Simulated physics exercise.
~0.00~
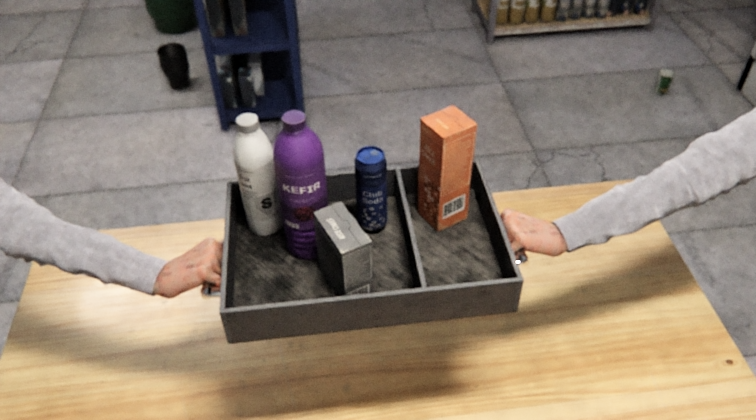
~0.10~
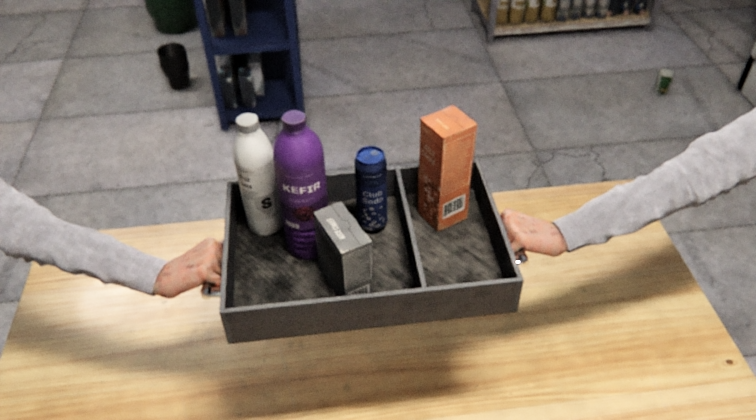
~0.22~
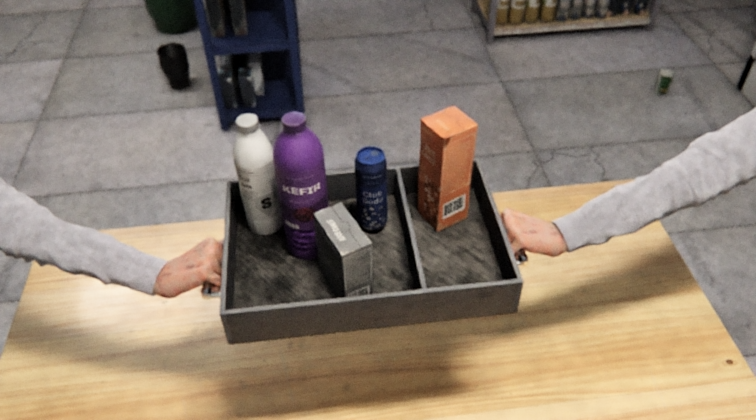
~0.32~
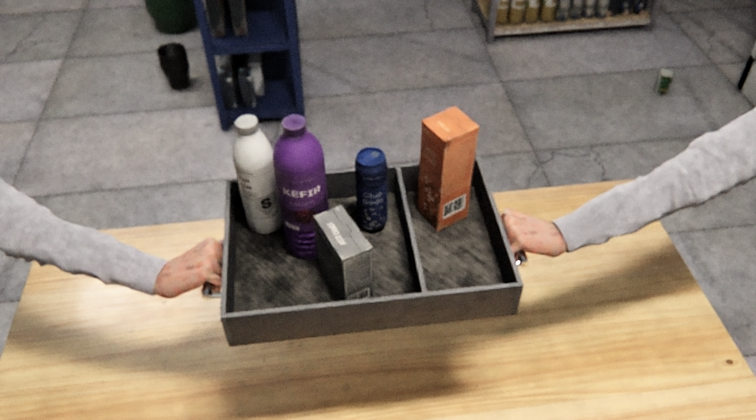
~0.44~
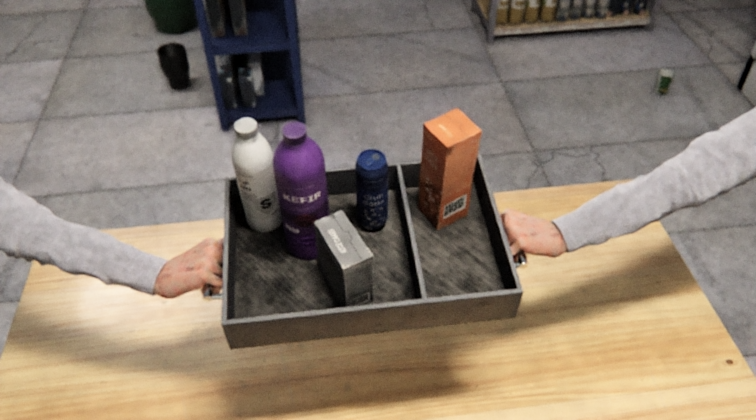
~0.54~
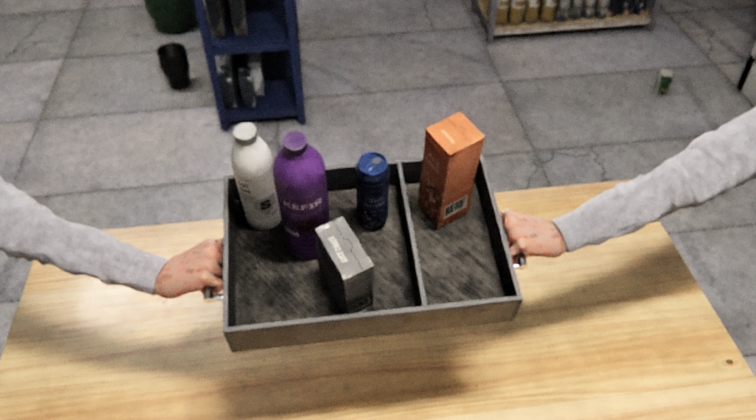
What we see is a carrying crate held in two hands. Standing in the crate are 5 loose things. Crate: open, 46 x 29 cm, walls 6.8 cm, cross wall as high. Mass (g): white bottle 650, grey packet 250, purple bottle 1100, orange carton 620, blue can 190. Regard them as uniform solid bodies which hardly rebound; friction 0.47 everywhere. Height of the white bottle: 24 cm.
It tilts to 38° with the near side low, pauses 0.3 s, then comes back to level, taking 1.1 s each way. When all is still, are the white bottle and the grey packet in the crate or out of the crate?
The white bottle stays put; the grey packet stays put.
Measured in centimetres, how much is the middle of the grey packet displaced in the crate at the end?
Roughly 5 cm.
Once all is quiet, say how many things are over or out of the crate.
All told, 4.
Around 1.04 s, tip 36°, near side down; white bottle tipped 68° against what carries it near (249, 289); grey packet tipped 7° against what carries it near (344, 306); orange carton tipped 63° against what carries it.
Around 1.74 s, tip 34°, near side down; purple bottle and orange carton now out of the crate; white bottle tipped 71° against what carries it near (253, 305); grey packet shifted 5 cm near (353, 321).
Around 2.24 s, tip 8°, near side down; white bottle tipped 71° against what carries it near (249, 280); grey packet shifted 5 cm near (351, 292); blue can on its side.
Finally (3.1 s), out of the crate, purple bottle and orange carton; on their side or leaning hard in the crate, white bottle and blue can; not toppled but over 5 cm from the start, grey packet. In the last view, white bottle near (248, 271), grey packet near (350, 281).
